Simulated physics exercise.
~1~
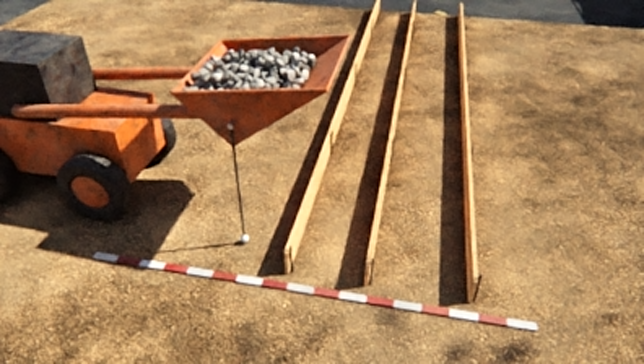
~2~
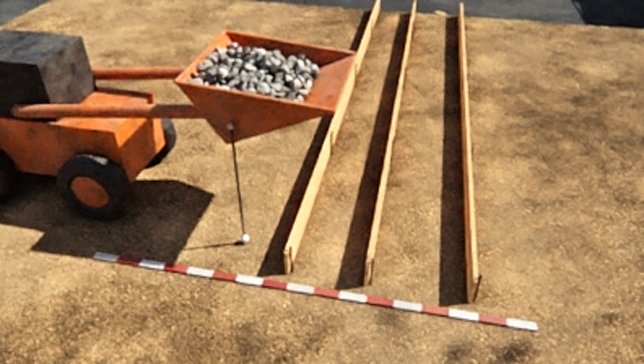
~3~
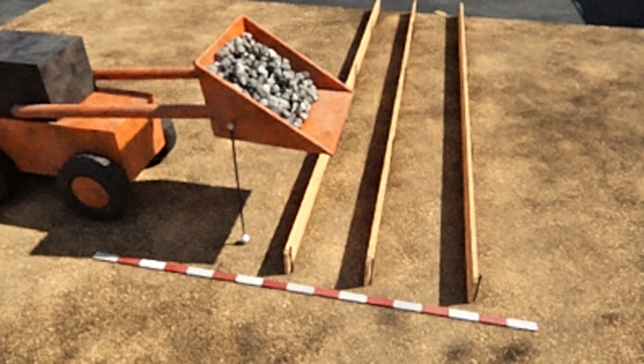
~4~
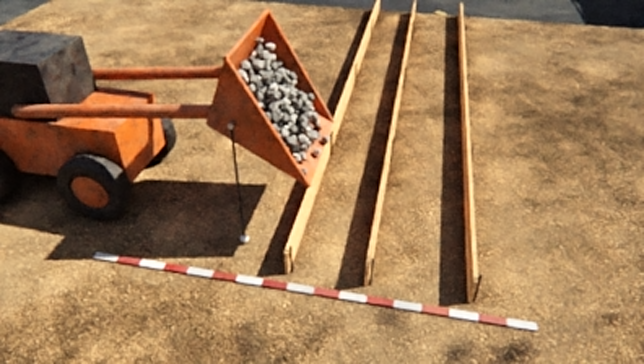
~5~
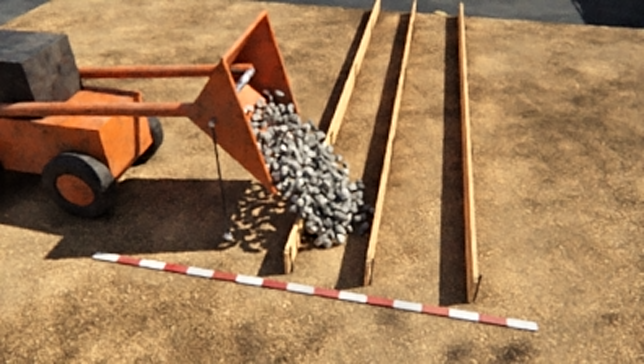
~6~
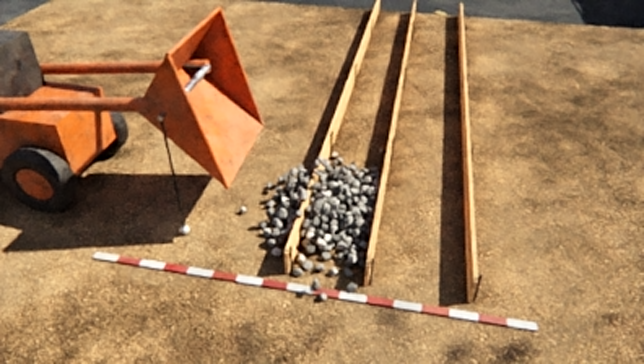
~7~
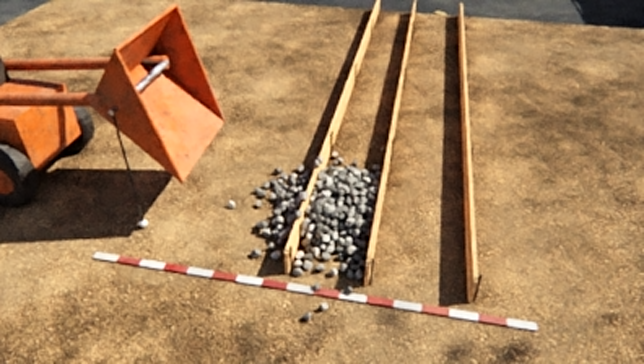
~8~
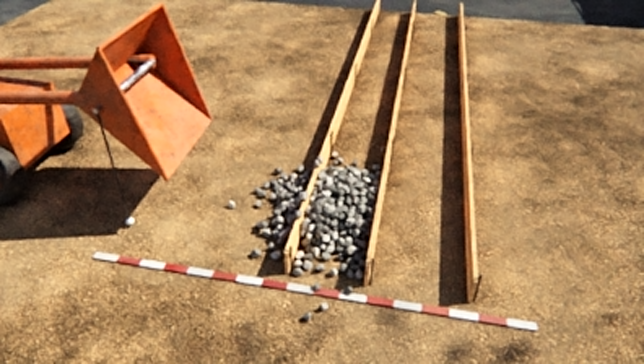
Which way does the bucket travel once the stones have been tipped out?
The bucket moves to the left, away from the pile of stones, as the loader backs off.
